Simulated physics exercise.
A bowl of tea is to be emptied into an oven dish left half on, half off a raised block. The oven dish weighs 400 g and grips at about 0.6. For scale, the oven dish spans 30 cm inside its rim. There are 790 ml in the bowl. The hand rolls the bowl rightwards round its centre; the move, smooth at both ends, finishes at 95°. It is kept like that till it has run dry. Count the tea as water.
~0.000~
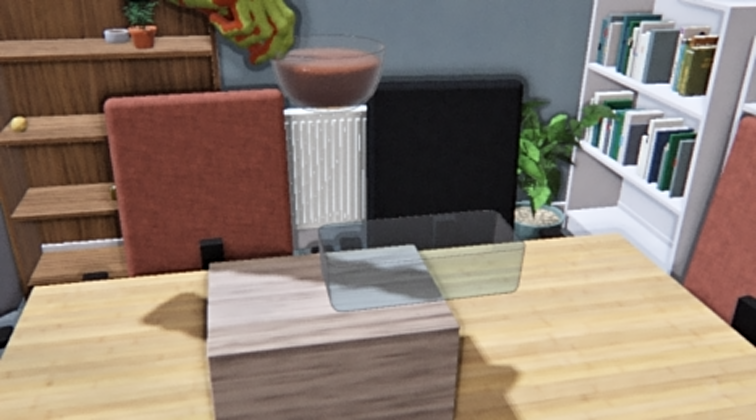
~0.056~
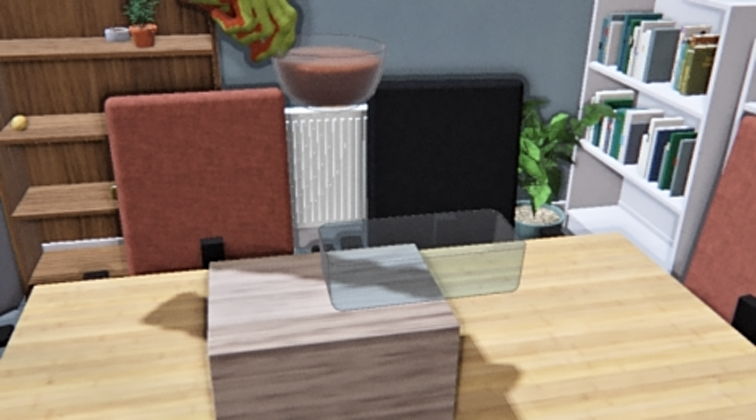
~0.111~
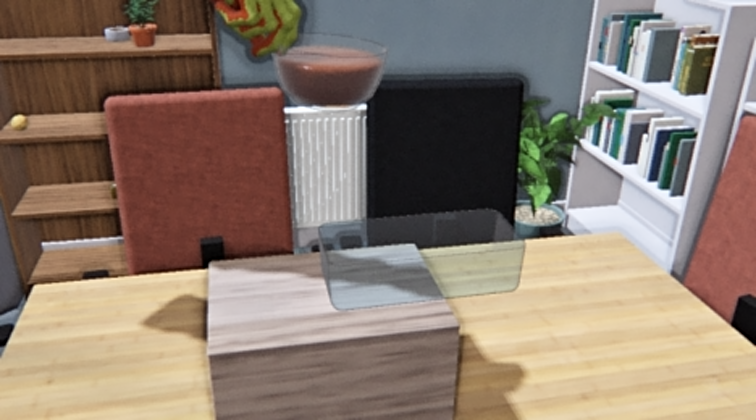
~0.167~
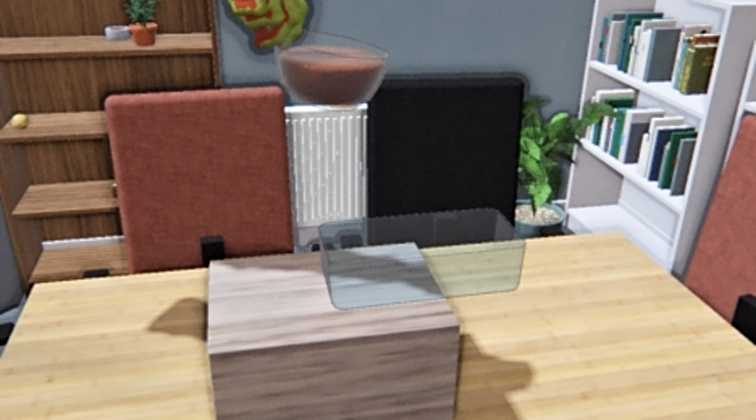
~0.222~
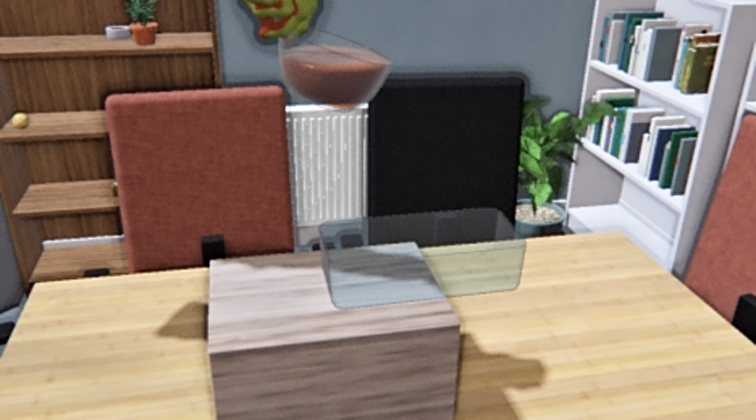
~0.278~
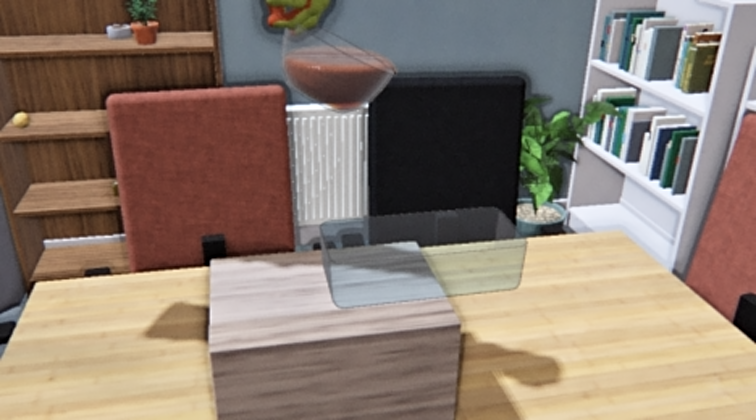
A green and red hand gradually tilts a clear bowl of reddish-brown liquid to the right.
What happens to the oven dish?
The oven dish goes over the edge.
Then, 0.57 s in, the tilt is 81° and 33 per cent is still to pour; the oven dish lies level with 10 per cent in it.
Then, 0.79 s in, the tilt is 95° and 5 per cent is still to pour; the oven dish leans 22° with 71 per cent in it.
Then, 1.01 s in, the tilt is 95° and 0 per cent is still to pour; the oven dish leans 59° with 59 per cent in it.
Then, 1.26 s in, the tilt is 95° and 0 per cent is still to pour; the oven dish leans 97° with 1 per cent in it.
Finally, the oven dish leans 72° with 0 per cent in it.
